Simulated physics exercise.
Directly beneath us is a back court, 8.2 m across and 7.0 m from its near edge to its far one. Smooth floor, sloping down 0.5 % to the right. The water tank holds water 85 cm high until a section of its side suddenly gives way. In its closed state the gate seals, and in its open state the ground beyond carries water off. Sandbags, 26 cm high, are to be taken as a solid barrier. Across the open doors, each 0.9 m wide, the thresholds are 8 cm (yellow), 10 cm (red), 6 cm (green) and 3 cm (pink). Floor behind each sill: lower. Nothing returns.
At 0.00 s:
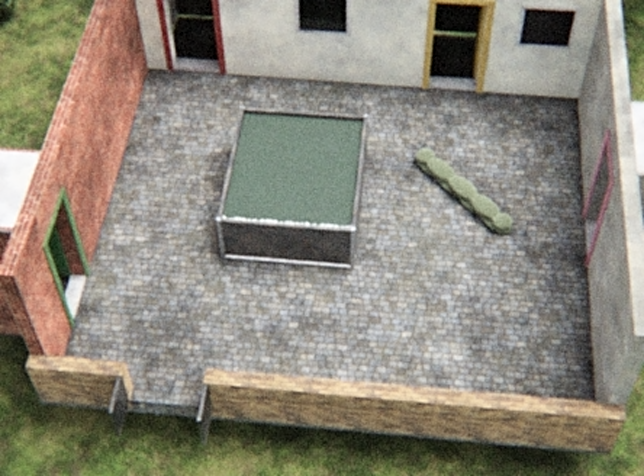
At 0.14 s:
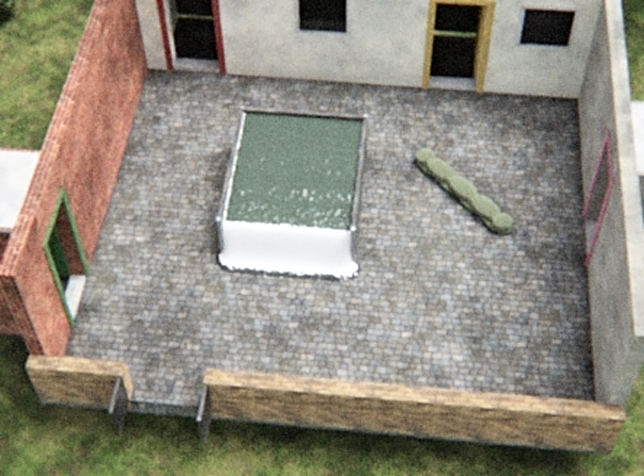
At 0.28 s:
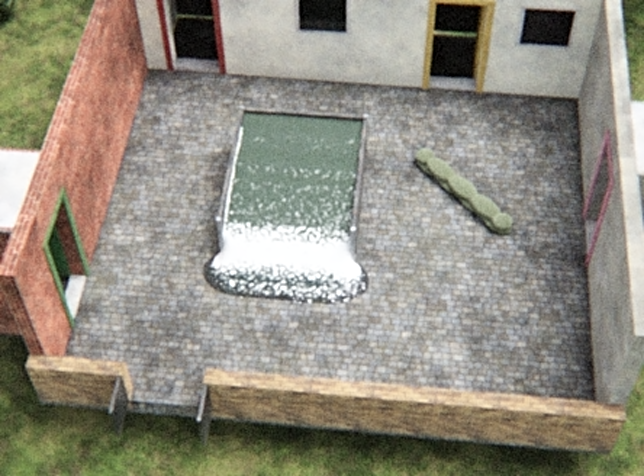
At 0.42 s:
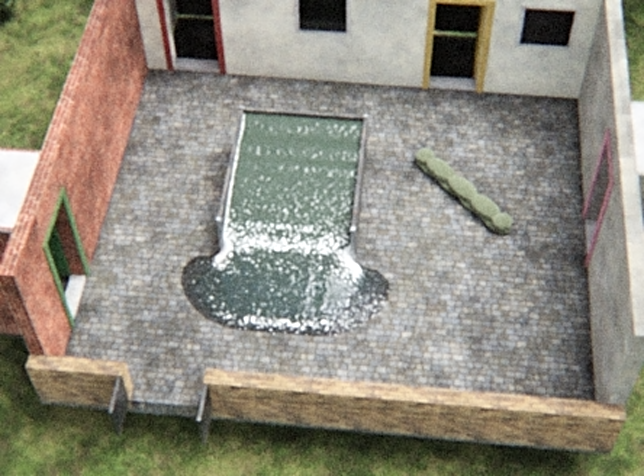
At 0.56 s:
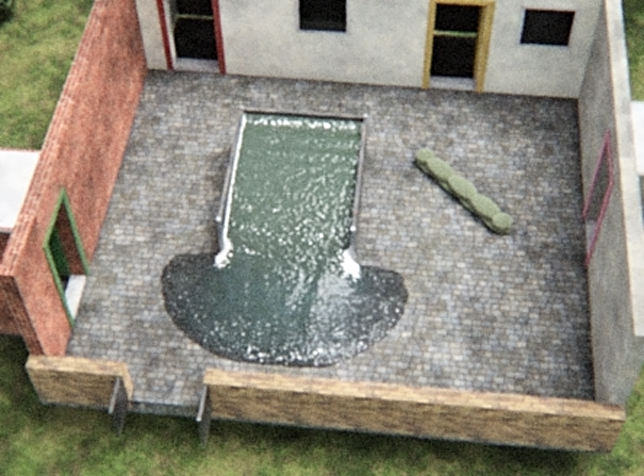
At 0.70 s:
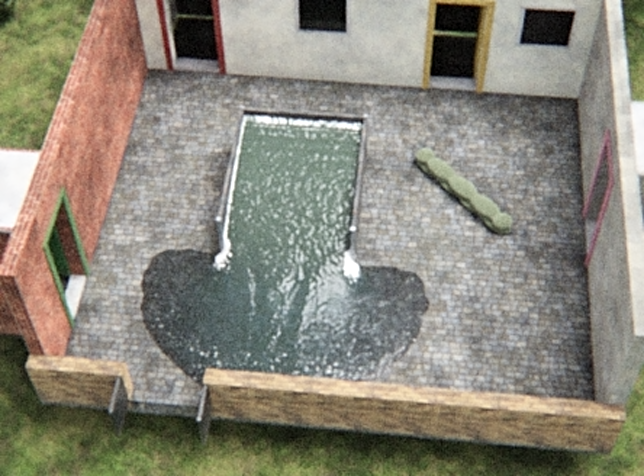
Green water bursts from the near side of a raised rectangular tank in a paved, walled courtyard, first as a white, foaming sheet. It spills onto the paving in a rounded, darkening pool that fans out left and right, then reaches the low front wall beside the gateway.
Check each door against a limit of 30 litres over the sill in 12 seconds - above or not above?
At the end, the yellow door will not let too much through, the red door will not let too much through, the green door will let too much through, the pink door will let too much through.
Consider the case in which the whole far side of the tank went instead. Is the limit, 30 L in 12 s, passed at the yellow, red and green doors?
Door yellow goes beyond, door red goes beyond, door green stays within.
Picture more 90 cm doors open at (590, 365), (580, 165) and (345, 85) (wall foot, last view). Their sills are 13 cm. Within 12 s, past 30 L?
The first one exceeds it, the second one doesn't reach it, and the third one doesn't reach it.
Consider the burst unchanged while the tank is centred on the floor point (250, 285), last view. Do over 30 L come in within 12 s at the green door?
Well, green ends up inside the mark.
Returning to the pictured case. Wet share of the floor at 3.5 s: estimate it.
45 %.
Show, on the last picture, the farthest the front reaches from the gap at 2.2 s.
Point: Roughly (592, 428).
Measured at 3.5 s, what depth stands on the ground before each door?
Depths: Yellow door 0 cm, red door 0 cm, green door 11 cm, pink door 5 cm.
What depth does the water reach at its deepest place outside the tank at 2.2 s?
Max around 46 cm.
After 1.4 s water covers 25 % of the floor and is deepest (52 cm) near (280, 389); yellow door not reached, red door not reached, green door not reached, pink door not reached.
After 2.2 s water covers 30 % of the floor and is deepest (46 cm) near (280, 389); yellow door not reached, red door not reached, green door 5 cm at the sill, 0 L in, pink door not reached.
After 3.5 s water covers 45 % of the floor and is deepest (38 cm) near (579, 427); yellow door not reached, red door not reached, green door 11 cm at the sill, 7 L in, pink door 5 cm at the sill, 0 L in.
After 7.0 s water covers 90 % of the floor and is deepest (21 cm) near (565, 121); yellow door 9 cm at the sill, 2 L in, red door 12 cm at the sill, 3 L in, green door 9 cm at the sill, 64 L in, pink door 7 cm at the sill, 40 L in.
After 12.0 s water covers 100 % of the floor and is deepest (14 cm) near (146, 78); yellow door 6 cm at the sill, 4 L in, red door 9 cm at the sill, 5 L in, green door 3 cm at the sill, 70 L in, pink door 6 cm at the sill, 84 L in.
